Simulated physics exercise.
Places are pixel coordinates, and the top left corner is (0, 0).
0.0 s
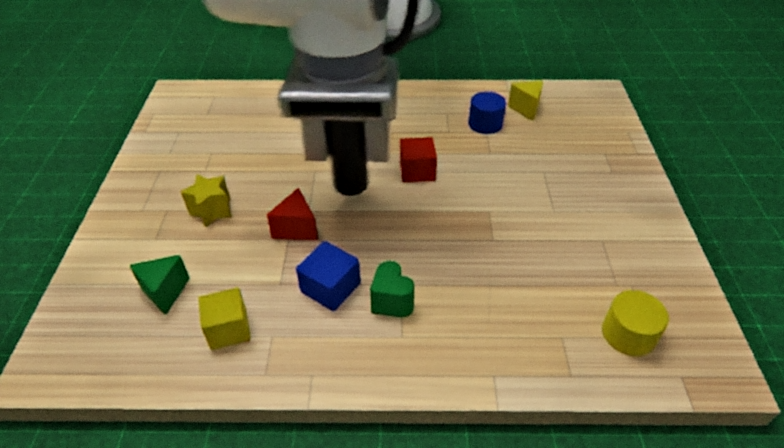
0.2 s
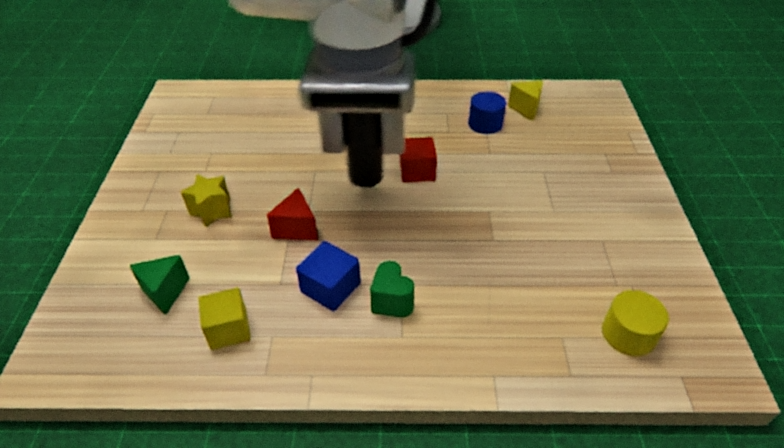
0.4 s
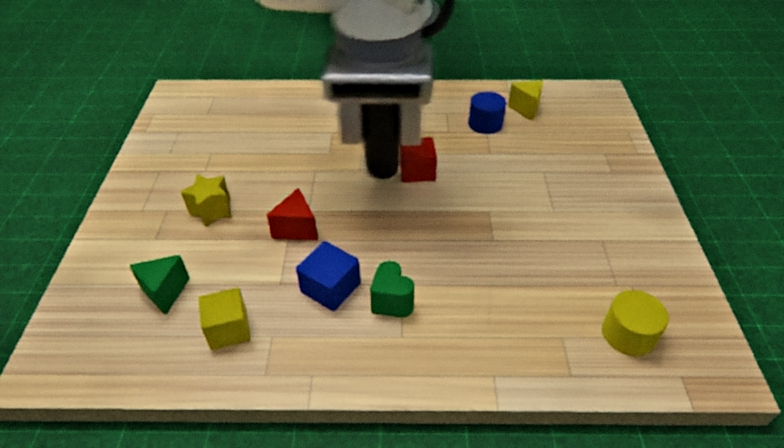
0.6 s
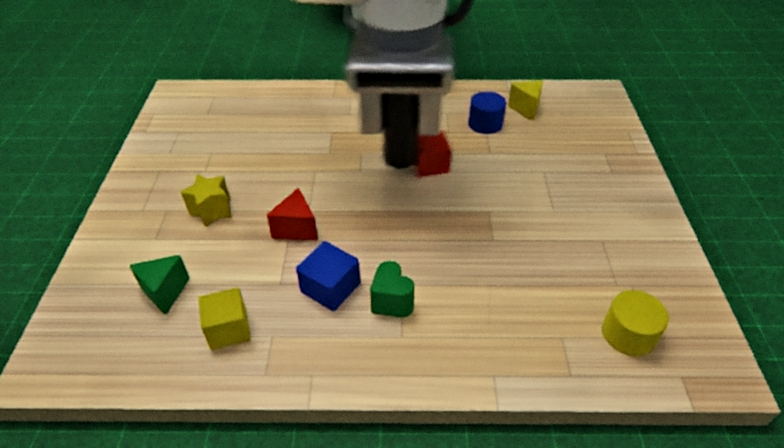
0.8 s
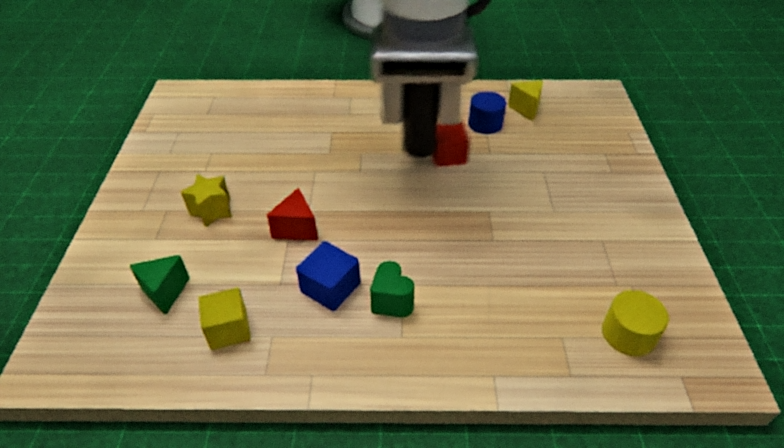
A robotic arm with a dark pusher reaches over a light wooden board on a green surface, seen from above at an angle. A red cube, blue cylinder and yellow triangle sit toward the back, a yellow cylinder at right, and yellow, green, red and blue blocks at left and centre. The pusher slides rightward and back, meets the red cube and nudges it toward the blue cylinder.
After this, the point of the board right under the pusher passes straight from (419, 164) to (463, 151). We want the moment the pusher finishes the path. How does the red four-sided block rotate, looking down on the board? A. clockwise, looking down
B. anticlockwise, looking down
B.
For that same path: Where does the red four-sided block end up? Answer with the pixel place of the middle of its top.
I'd guess (490, 116).
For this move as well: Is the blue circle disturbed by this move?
By then it is displaced.
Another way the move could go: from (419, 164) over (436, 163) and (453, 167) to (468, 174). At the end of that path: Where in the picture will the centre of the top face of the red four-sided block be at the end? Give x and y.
Its top centre lands on (474, 127).
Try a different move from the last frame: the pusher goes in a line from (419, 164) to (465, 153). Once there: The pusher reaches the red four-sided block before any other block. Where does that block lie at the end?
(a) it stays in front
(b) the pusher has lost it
My pick is a.
What follows on the original path. Halfway along, pusher (443, 142); red four-sided block (471, 123).
At the end, pusher (465, 136); red four-sided block (490, 116), turned 25° anticlockwise; blue circle (496, 94).
